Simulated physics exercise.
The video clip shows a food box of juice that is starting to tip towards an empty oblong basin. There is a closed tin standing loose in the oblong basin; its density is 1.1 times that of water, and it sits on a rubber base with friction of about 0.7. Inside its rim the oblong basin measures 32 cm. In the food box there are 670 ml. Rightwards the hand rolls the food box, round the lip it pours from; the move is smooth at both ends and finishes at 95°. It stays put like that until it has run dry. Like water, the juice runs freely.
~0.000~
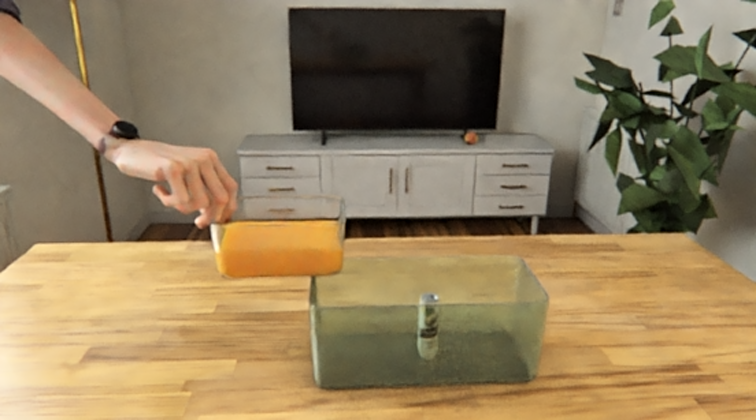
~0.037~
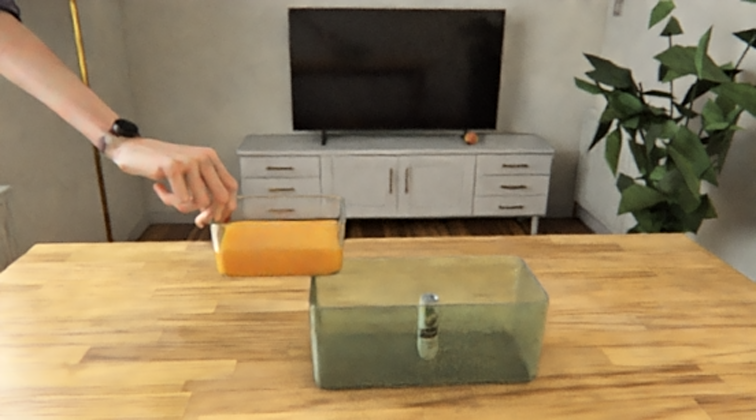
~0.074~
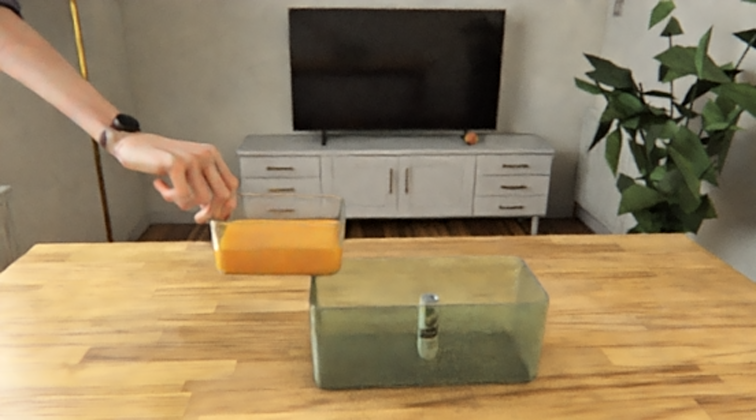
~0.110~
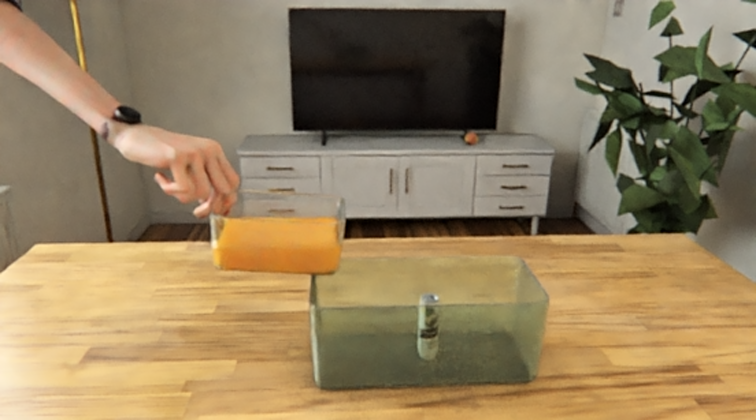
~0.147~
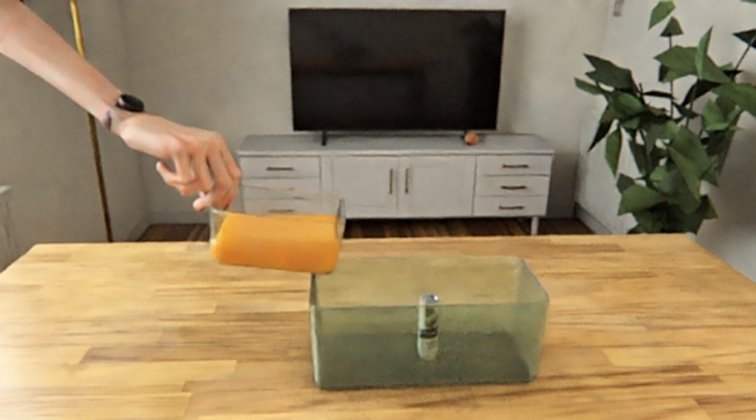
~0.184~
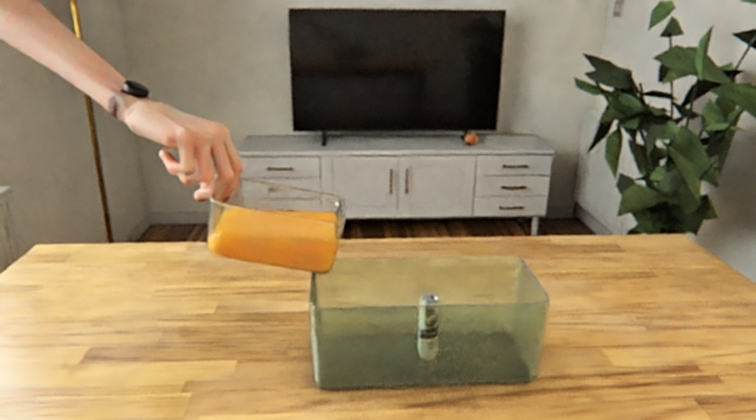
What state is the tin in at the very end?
The tin is on its side.
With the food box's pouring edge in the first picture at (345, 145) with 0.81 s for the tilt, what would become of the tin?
Then the tin remains standing.
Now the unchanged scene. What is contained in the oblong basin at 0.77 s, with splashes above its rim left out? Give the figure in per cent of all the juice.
I'd put it at roughly 68 per cent.
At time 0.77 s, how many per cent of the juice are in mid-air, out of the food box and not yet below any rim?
Some 16 % is up in the air.
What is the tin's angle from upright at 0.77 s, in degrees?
It tilts roughly 5° from upright.
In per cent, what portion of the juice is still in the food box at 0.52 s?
Fraction remaining: Approx. 68 per cent.
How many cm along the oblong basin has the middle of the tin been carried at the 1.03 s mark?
About 6 cm.
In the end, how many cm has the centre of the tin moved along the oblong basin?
The tin's middle ends up about 6.5 cm along the basin.
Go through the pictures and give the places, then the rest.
It leans 0°; its right rim is at (344, 211); the juice meets the walls at (223, 235) and (341, 233); the oblong basin's rim runs from (312, 283) to (535, 278); the tin's top is at (429, 300), in the first picture.
It leans 0°; its right rim is at (344, 211); the juice meets the walls at (223, 234) and (341, 232), in the second picture.
It leans 2°; its right rim is at (344, 211); the juice meets the walls at (222, 233) and (341, 231), in the third picture.
It leans 4°; its right rim is at (344, 211); the juice meets the walls at (221, 231) and (339, 229), in the fourth picture.
It leans 8°; its right rim is at (344, 211); the juice meets the walls at (220, 227) and (339, 226), in the fifth picture.
It leans 12°; its right rim is at (344, 212); the juice meets the walls at (217, 222) and (338, 223), in the sixth picture.
Then, 0.52 s in, the tilt is 68° and 68 per cent is still to pour; the tin stands where it began.
Then, 0.77 s in, the tilt is 94° and 15 per cent is still to pour; the tin leans 5°.
Then, 1.03 s in, the tilt is 95° and 3 per cent is still to pour; the tin lies on its side.
Then, 1.31 s in, the tilt is 95° and 0 per cent is still to pour; the tin lies on its side.
Finally, the tin lies on its side.
